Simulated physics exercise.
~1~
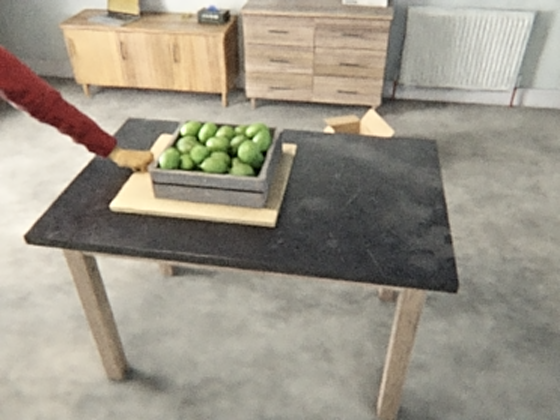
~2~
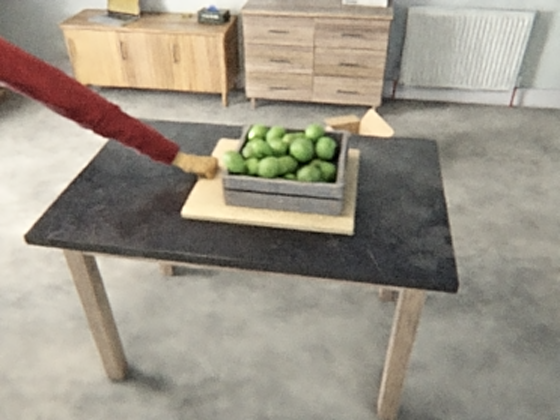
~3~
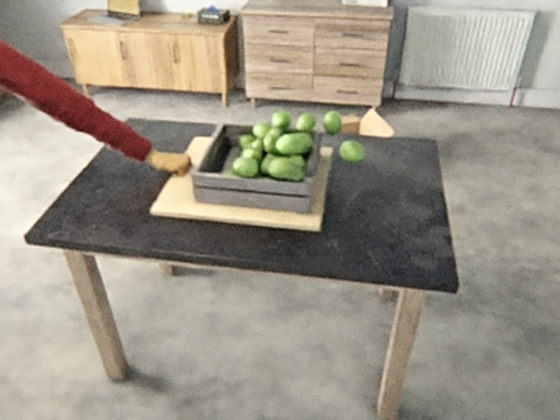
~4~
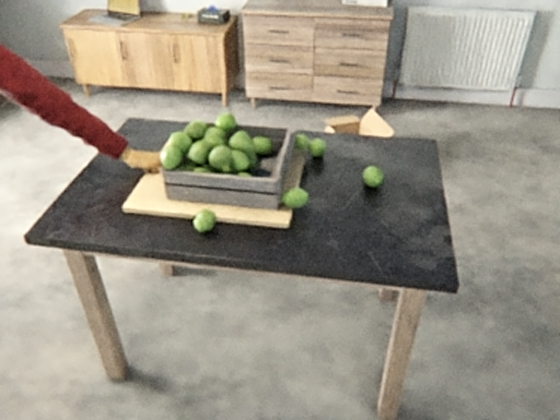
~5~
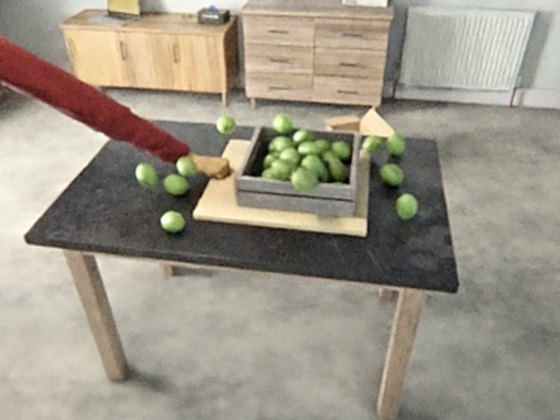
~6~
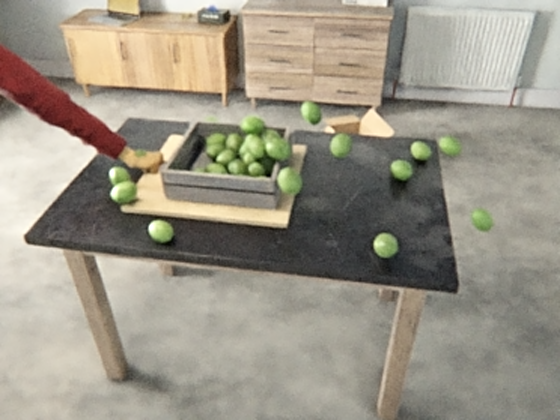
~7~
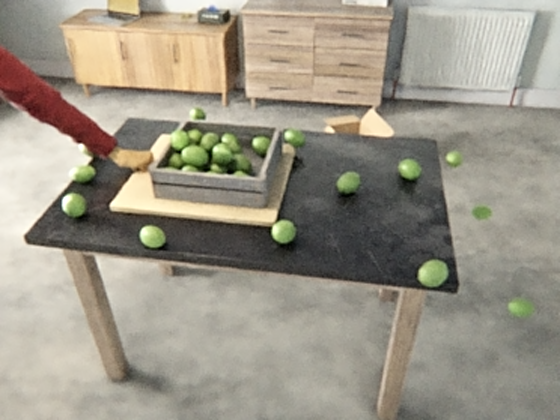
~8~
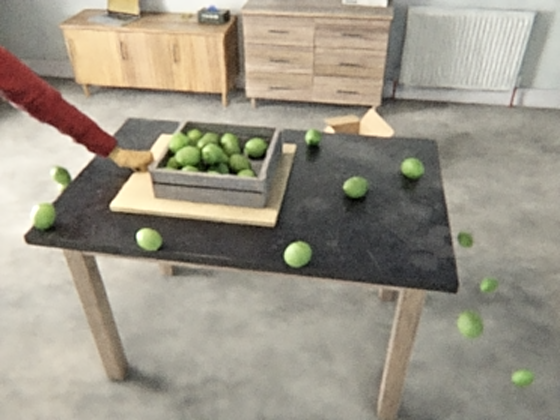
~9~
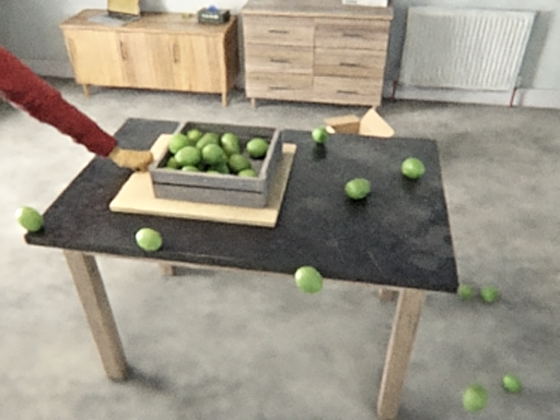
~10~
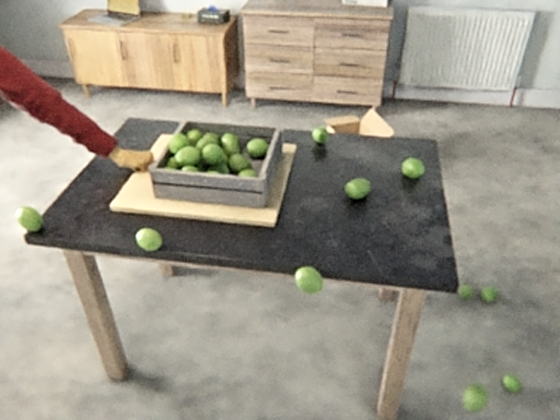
Red-sleeved arm shaking a board side to side on a dark table, limes spilling from its grey crate, some reaching the floor.
